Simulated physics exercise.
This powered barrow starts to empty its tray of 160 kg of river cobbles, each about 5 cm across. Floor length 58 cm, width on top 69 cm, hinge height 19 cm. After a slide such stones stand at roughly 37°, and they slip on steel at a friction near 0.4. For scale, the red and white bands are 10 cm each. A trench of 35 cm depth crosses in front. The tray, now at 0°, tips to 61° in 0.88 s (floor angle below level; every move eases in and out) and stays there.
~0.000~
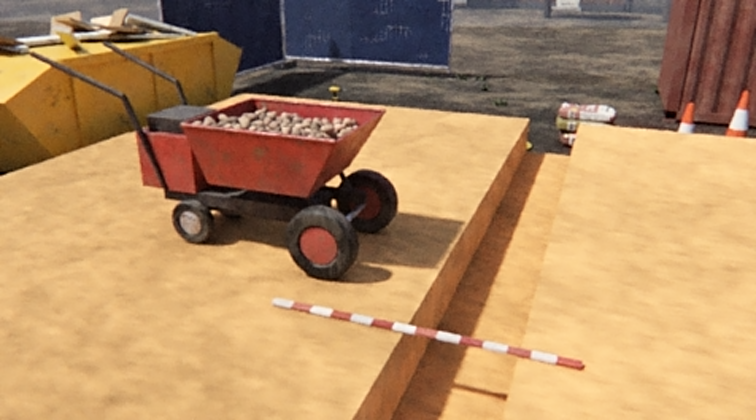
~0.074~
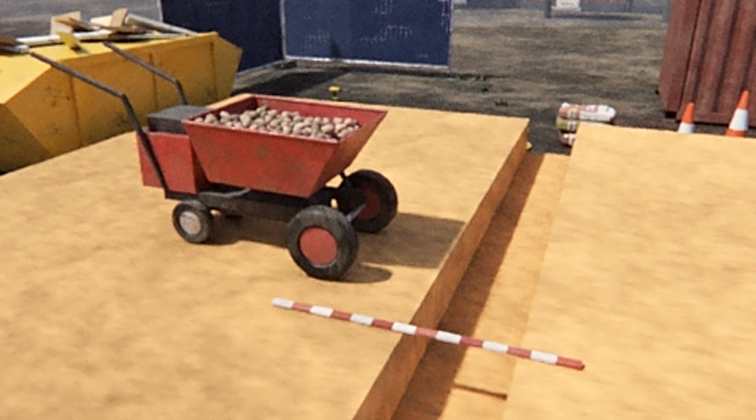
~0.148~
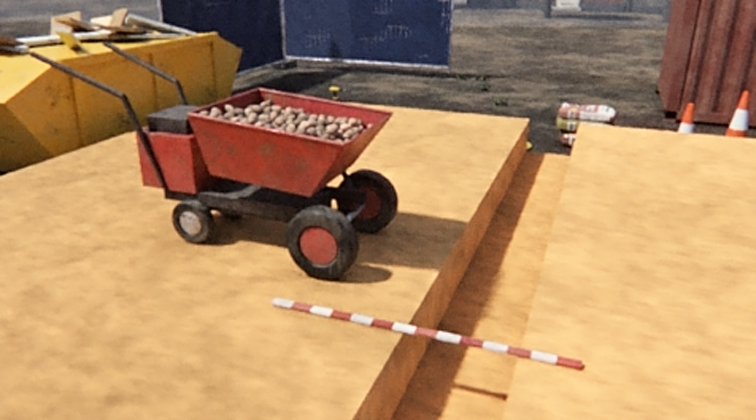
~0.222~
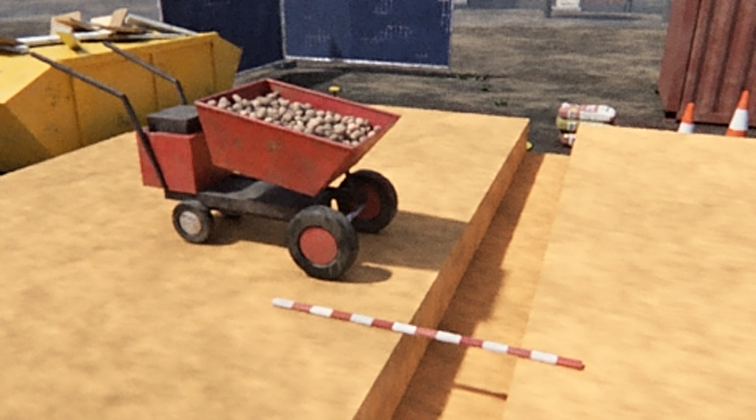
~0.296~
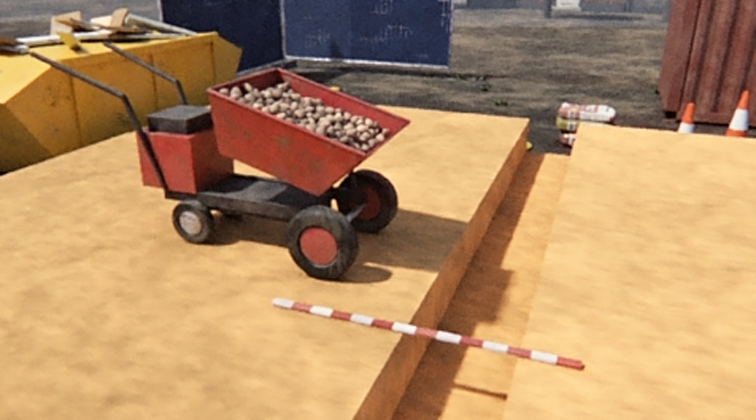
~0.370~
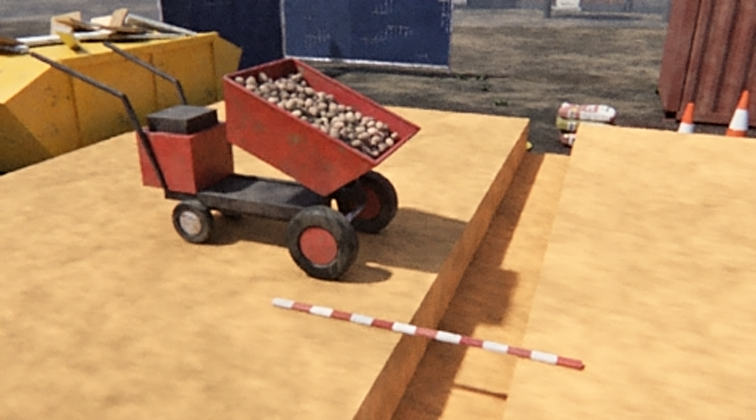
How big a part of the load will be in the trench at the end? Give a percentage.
Roughly 61 per cent ends in the trench.
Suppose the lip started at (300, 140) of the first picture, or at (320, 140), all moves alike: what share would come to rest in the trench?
About 45 and 60 per cent.
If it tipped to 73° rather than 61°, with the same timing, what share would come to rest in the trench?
Then about 100 per cent.
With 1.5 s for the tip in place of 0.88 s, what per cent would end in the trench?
Then about 60 per cent.
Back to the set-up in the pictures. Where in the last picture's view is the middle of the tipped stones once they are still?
Near (489, 327).
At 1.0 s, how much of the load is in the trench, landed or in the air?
Some 15 per cent.
After 0.7 s the floor is at 51°; 100 % in the tray; the foremost stones are at (410, 183).
After 1.0 s the floor is at 61°; 87 % in the tray, 13 % in the trench; the foremost stones are at (489, 265).
After 1.3 s the floor is at 61°; 57 % in the tray, 42 % in the trench, 1 % past the trench; the foremost stones are at (565, 262).
After 3.3 s the floor is at 61°; 38 % in the tray, 61 % in the trench, 1 % past the trench; the foremost stones are at (623, 273).
